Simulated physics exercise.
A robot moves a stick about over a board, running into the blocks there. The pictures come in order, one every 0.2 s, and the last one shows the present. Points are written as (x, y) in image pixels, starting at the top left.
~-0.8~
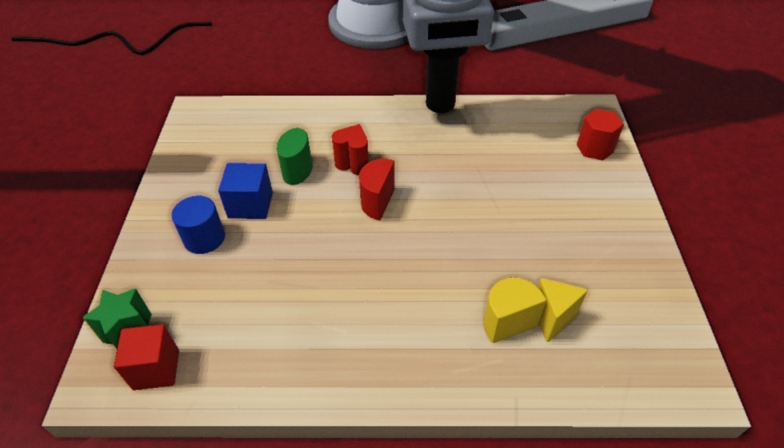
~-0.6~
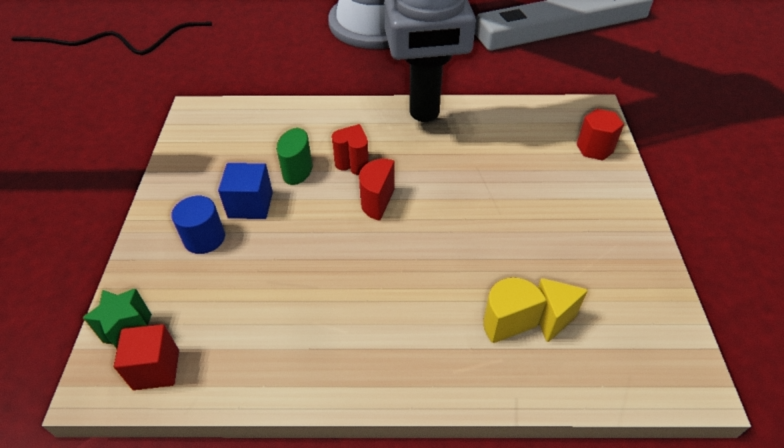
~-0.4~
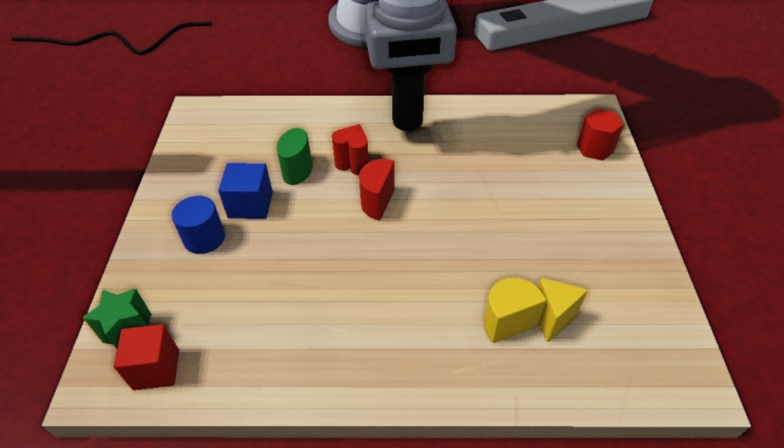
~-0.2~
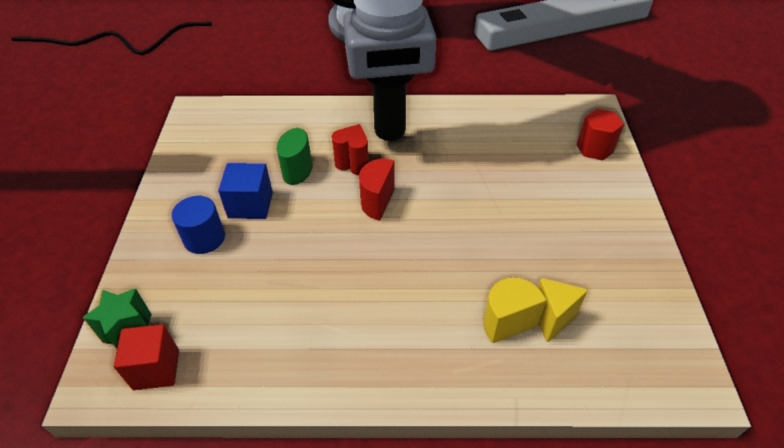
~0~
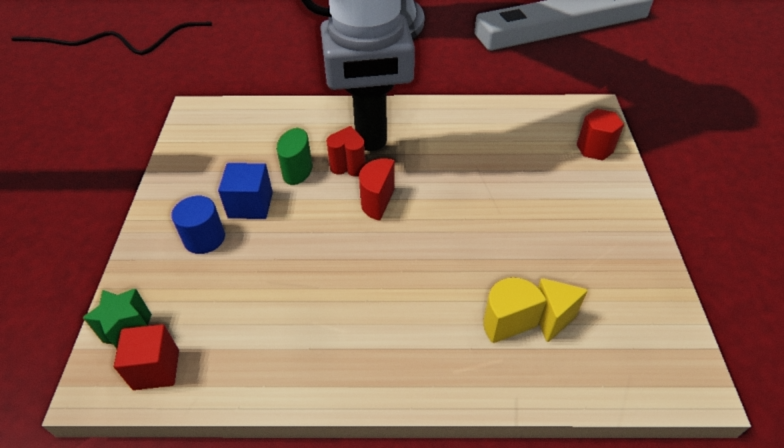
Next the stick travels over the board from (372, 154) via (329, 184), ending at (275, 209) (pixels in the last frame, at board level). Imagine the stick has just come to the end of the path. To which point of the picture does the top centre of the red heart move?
I'd guess (246, 201).
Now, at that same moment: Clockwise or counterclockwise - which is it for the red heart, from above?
The red heart rotates counterclockwise.
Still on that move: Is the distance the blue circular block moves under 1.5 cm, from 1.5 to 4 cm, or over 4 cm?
It is going to finish within 1.5 cm of where it is now.
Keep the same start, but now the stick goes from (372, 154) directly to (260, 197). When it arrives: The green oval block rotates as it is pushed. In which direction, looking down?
Clockwise, from overhead.
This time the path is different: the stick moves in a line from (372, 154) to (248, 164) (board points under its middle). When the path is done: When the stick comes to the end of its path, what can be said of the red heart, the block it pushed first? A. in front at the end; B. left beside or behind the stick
My pick is B.
The first path, step by step. One third of the way, stick at (342, 162); red heart at (313, 158).
Two thirds of the way, stick at (310, 182); blue square block at (237, 177); red heart at (278, 179).
At the end, stick at (272, 197); blue circular block still; blue square block at (226, 180), turned 25° clockwise; green oval block still; red heart at (246, 201), turned 25° anticlockwise.
